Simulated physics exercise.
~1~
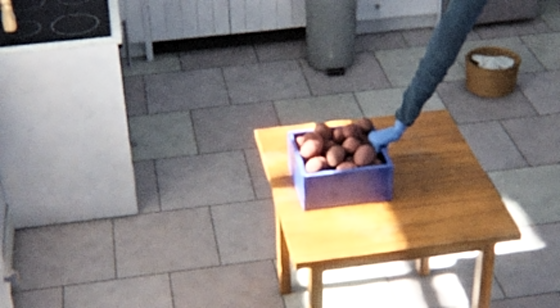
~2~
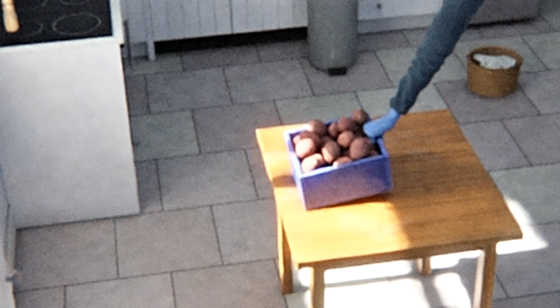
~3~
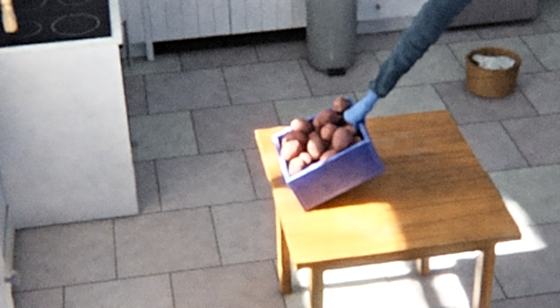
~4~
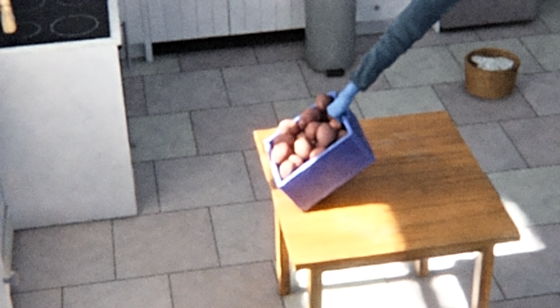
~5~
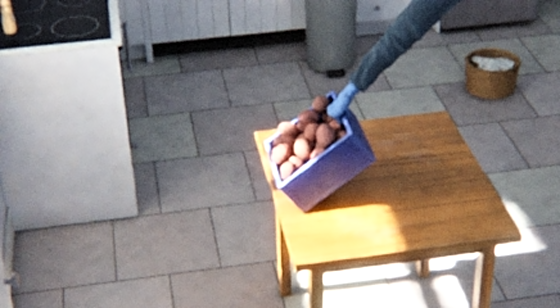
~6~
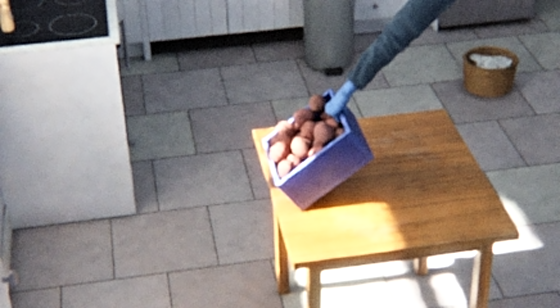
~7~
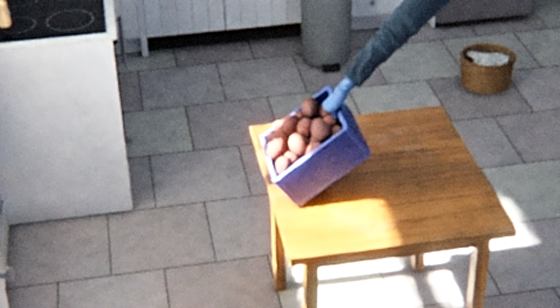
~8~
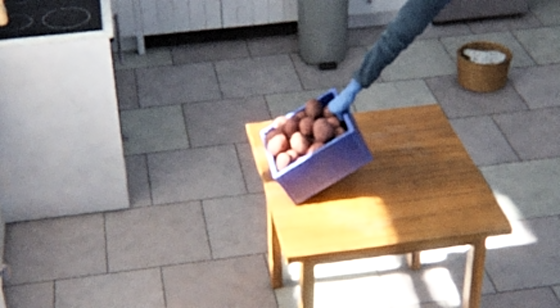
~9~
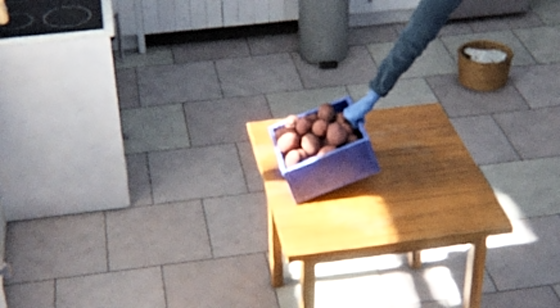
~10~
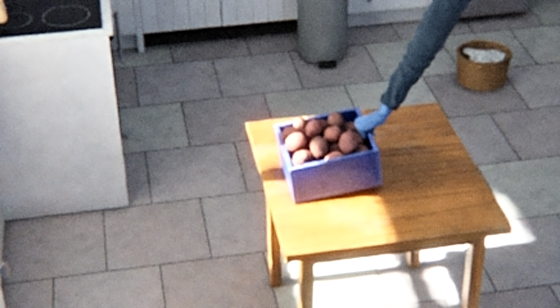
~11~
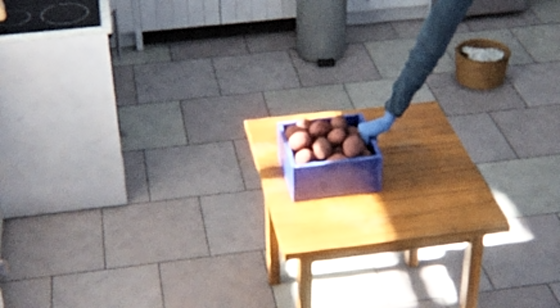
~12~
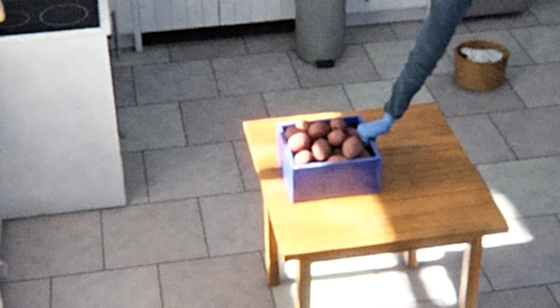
A blue box heaped with red potatoes was tipped up on a wooden table by a gloved hand, its right end rising while the left stayed down, then held there briefly and lowered flat again, with all the potatoes still inside.
